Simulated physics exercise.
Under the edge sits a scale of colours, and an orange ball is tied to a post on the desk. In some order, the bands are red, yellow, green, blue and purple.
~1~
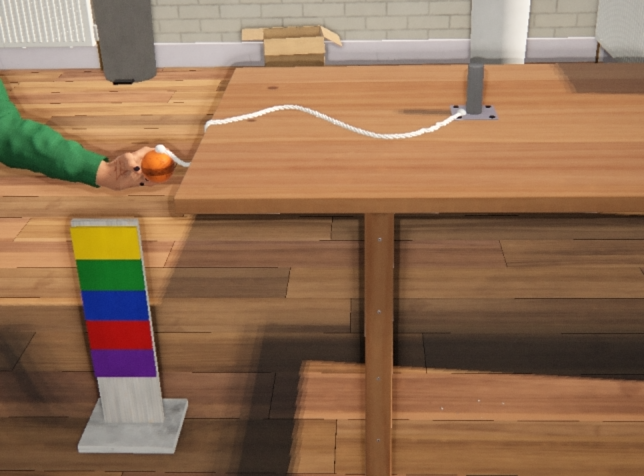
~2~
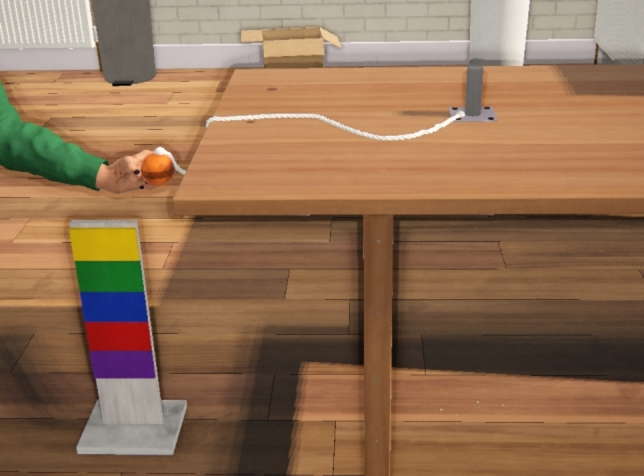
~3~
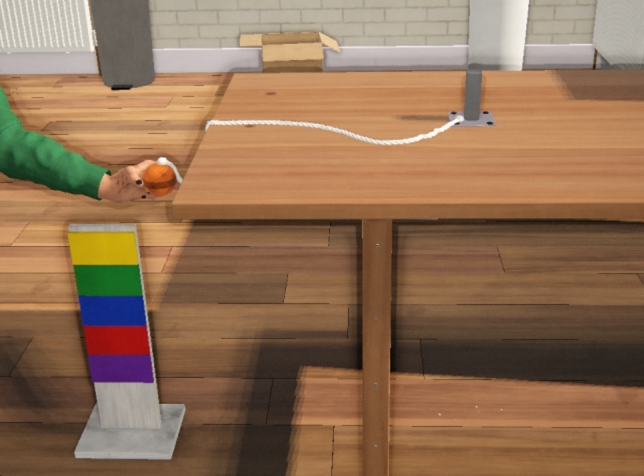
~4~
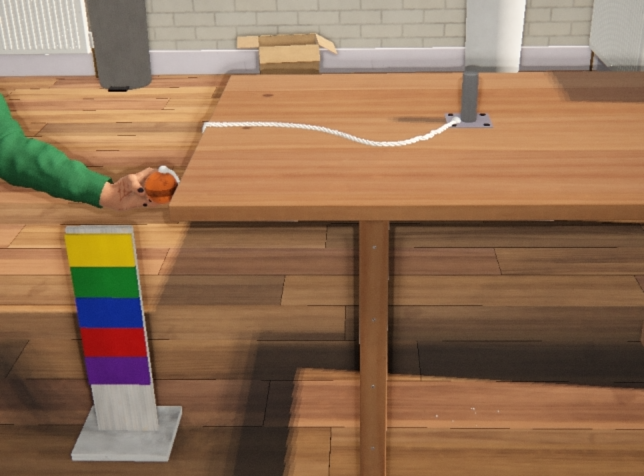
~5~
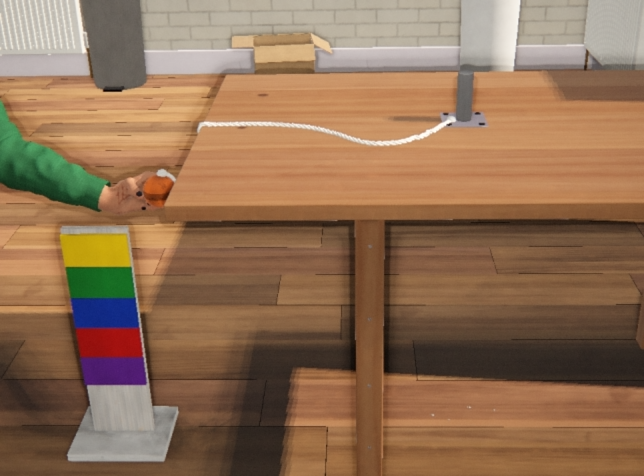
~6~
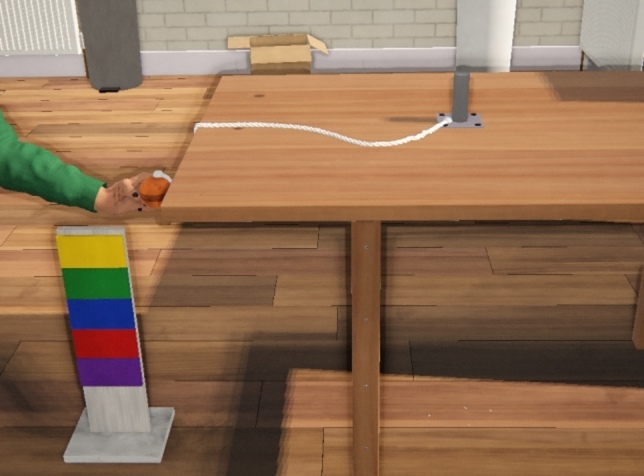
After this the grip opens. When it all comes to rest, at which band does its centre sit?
At blue.
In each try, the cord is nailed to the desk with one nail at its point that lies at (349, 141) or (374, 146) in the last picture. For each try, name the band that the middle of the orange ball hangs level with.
In order: Green; green.
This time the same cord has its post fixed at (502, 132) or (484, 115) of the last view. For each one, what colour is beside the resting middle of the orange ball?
For the first it would be green, for the second green.
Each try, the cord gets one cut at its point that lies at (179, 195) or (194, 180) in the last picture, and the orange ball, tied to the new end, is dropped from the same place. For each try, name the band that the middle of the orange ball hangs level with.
It would be green; yellow.
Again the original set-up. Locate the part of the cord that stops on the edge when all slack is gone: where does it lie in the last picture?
It is around (248, 125).
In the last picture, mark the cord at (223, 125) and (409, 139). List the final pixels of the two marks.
One ends up around (192, 165), the other around (378, 125).
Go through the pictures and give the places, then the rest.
Orange ball (158, 166); yellow (105, 244); green (110, 276); blue (115, 306); red (119, 336); purple (124, 364), in the first picture.
Orange ball (158, 170); cord through (442, 126) (383, 138) (329, 121) (258, 117) (206, 146), in the second picture.
Orange ball (160, 180), in the third picture.
Orange ball (161, 187); cord through (438, 132) (379, 145) (320, 129) (244, 125) (203, 162), in the fourth picture.
Orange ball (160, 191), in the fifth picture.
Orange ball (156, 192); cord through (429, 132) (370, 145) (311, 130) (236, 125) (197, 163), in the sixth picture.
Soon after, ball near (181, 297); level with blue.
Then, ball near (225, 309); level with blue.
Further on, ball near (205, 309); level with blue.
At rest, ball near (198, 310); level with blue. Its centre hangs level with the blue band.
